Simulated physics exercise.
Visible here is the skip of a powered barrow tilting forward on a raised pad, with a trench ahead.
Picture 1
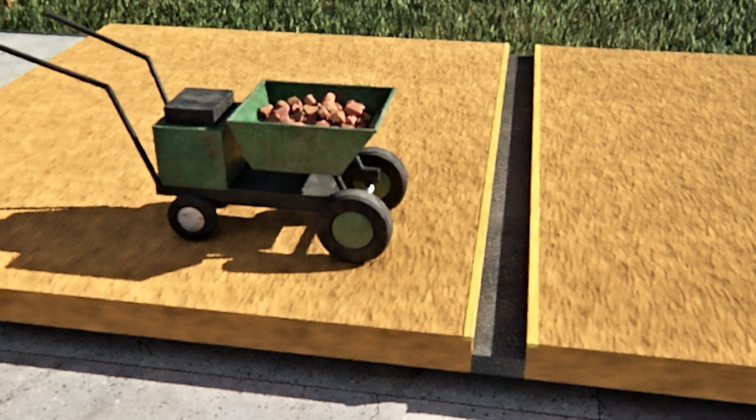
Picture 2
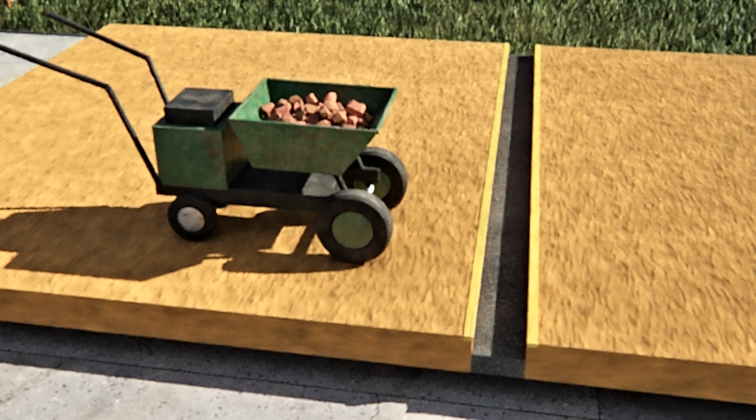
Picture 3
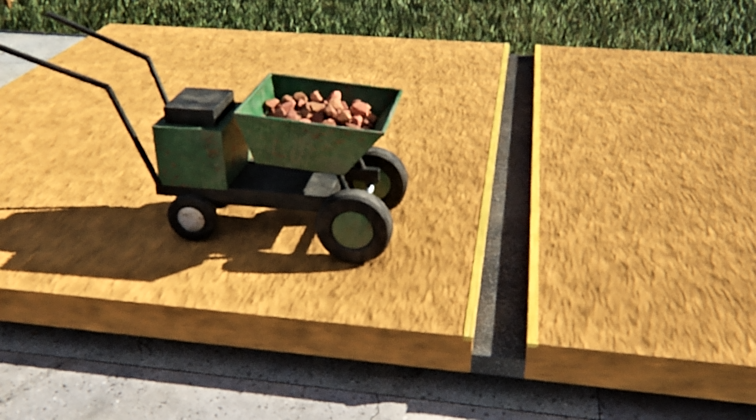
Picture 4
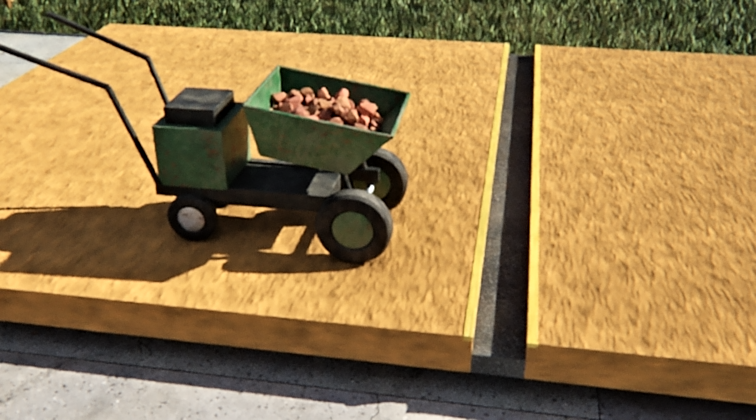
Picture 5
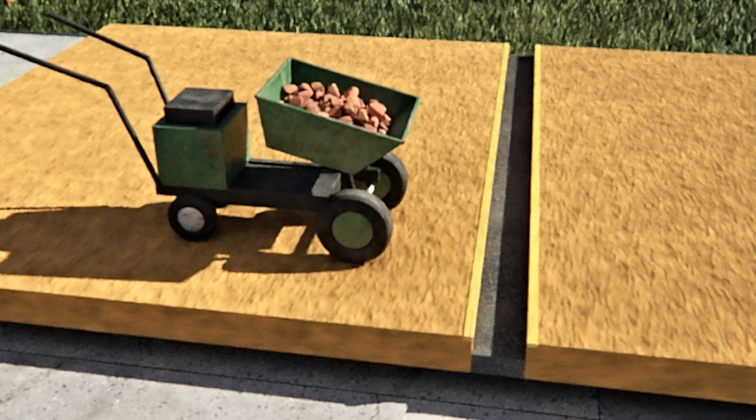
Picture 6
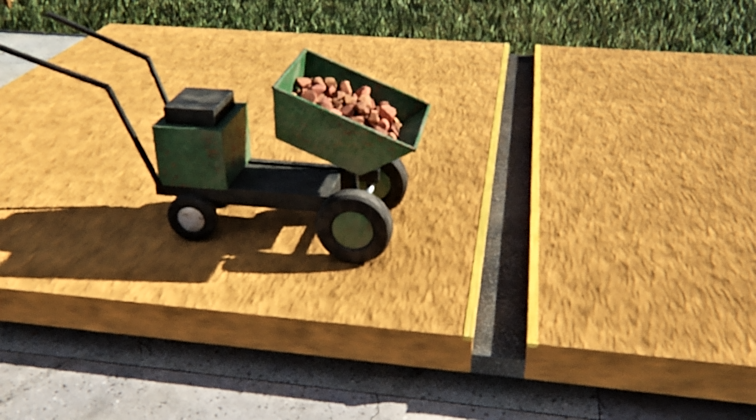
On a raised, tan rough-textured pad between green grass and grey paving, seen from above and to the side by a still camera, a dark trench edged with yellow lines crosses at right. A green powered barrow with black handles and dark wheels stands left of it, its skip holding reddish-brown rubble. The skip starts level, then tilts steadily forward to the right, its rear rising clearly while the barrow stays put.
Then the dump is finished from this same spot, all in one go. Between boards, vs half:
More.
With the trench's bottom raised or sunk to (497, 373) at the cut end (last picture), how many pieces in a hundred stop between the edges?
I'd put it at some 90 in a hundred.
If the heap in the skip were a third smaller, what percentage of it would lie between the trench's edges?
Near 90 per cent, give or take.
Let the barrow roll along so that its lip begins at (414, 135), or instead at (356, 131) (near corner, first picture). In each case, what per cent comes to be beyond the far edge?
In turn 50 and 0 in a hundred.
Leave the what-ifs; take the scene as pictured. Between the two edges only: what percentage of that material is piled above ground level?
I'd estimate around 35 %.
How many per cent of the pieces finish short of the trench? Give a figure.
I'd say around 15 per cent of the load.
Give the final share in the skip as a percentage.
I'd put it near 0 percent.
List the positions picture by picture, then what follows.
In the first picture, lip of the skip (374, 132), level; top of the load (317, 117), lumps of rubble; first edge of the trench (473, 296); far edge (533, 302), the trench under half as wide as the skip, and shallow for its width.
In the second picture, lip of the skip (376, 132), tipped barely; top of the load (310, 110).
In the third picture, lip of the skip (382, 134), tipped barely; top of the load (299, 117).
In the fourth picture, lip of the skip (391, 138), tipped a little; top of the load (306, 112).
In the fifth picture, lip of the skip (402, 143), tipped clearly; top of the load (316, 108).
In the sixth picture, lip of the skip (414, 150), tipped clearly; top of the load (309, 97); first edge of the trench (473, 296); far edge (533, 302).
Just after the last frame, skip tipped steeply; every one in the skip.
A moment on, skip tipped right over; the larger part in the skip; about a tenth short of the trench; roughly a quarter in or heaped over the trench; just a few falling.
Further on, skip tipped right over; just a few in the skip; about a tenth short of the trench; the larger part in or heaped over the trench; about a tenth beyond it.
When it is over, skip tipped right over; roughly a quarter short of the trench; the larger part in or heaped over the trench; about a tenth beyond it.
